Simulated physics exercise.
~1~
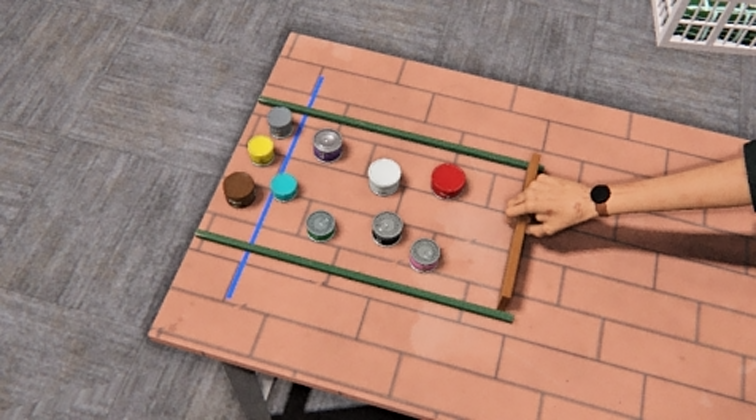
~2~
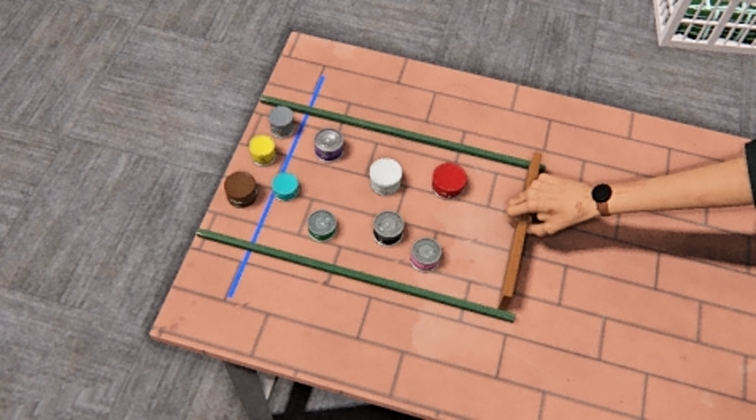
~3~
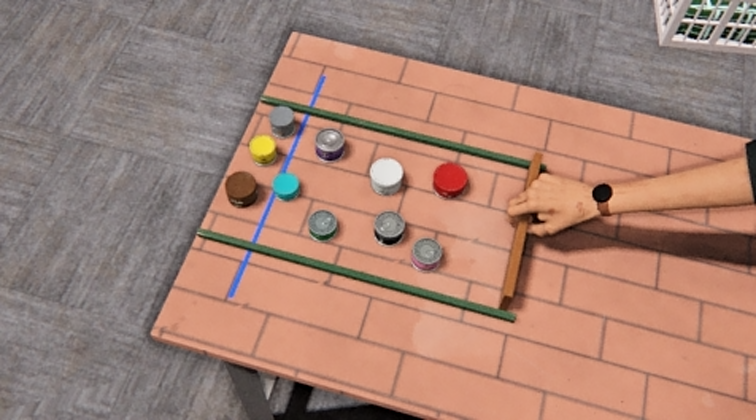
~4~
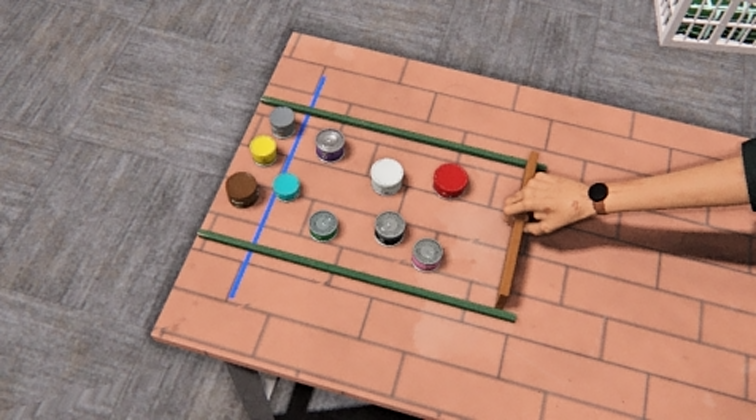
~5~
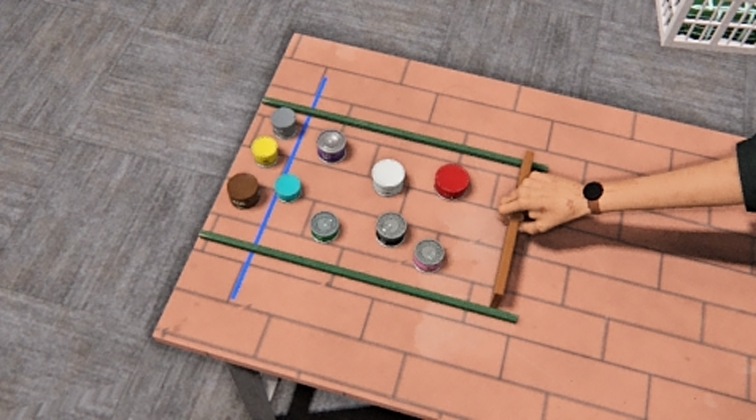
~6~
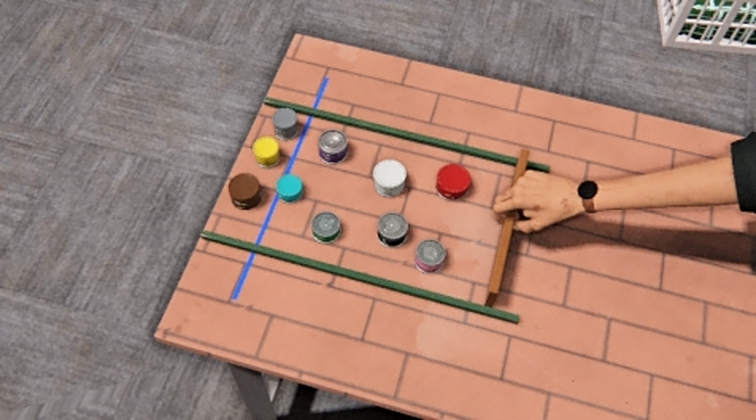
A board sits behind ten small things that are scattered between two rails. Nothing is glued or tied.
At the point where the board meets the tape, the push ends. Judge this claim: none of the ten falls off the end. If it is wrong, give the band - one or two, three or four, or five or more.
Wrong; one or two fall off.
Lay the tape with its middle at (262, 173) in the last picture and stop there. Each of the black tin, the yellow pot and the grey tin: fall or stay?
In short: Black tin safe, yellow pot gone, grey tin gone.
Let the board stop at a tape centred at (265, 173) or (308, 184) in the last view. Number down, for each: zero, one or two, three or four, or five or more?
In turn: More than four, then no fall at all.
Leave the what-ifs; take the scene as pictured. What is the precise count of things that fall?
The number is 2.
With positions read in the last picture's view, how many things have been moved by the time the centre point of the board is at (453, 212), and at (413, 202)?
At the first place 2, at the second 4.
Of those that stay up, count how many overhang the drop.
Overhanging ones - 1.
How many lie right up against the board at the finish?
In total, 4.
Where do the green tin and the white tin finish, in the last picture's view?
You'll find the first one at (235, 197) and the second at (272, 163).
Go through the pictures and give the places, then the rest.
Brown tub (240, 191); yellow pot (262, 151); grey tin (280, 123); board (519, 230); tape (280, 177), in the first picture.
Yellow pot (263, 151); pink tin (426, 255), in the second picture.
Grey tin (282, 122); red tin (450, 182), in the third picture.
Brown tub (242, 190); board (517, 228), in the fourth picture.
Yellow pot (265, 152); white tin (388, 178), in the fifth picture.
Brown tub (245, 192); yellow pot (267, 153); grey tin (286, 124); board (508, 226); tape (285, 178), in the sixth picture.
Soon after, none off yet; brown tub at rest near (245, 192); yellow pot at rest near (267, 153); grey tin at rest near (286, 124).
Then, none off yet; brown tub at rest near (245, 192); yellow pot at rest near (267, 153); grey tin moved a little near (273, 118).
By the end, the number that fall off is one or two; fallen, grey tin and brown tub.
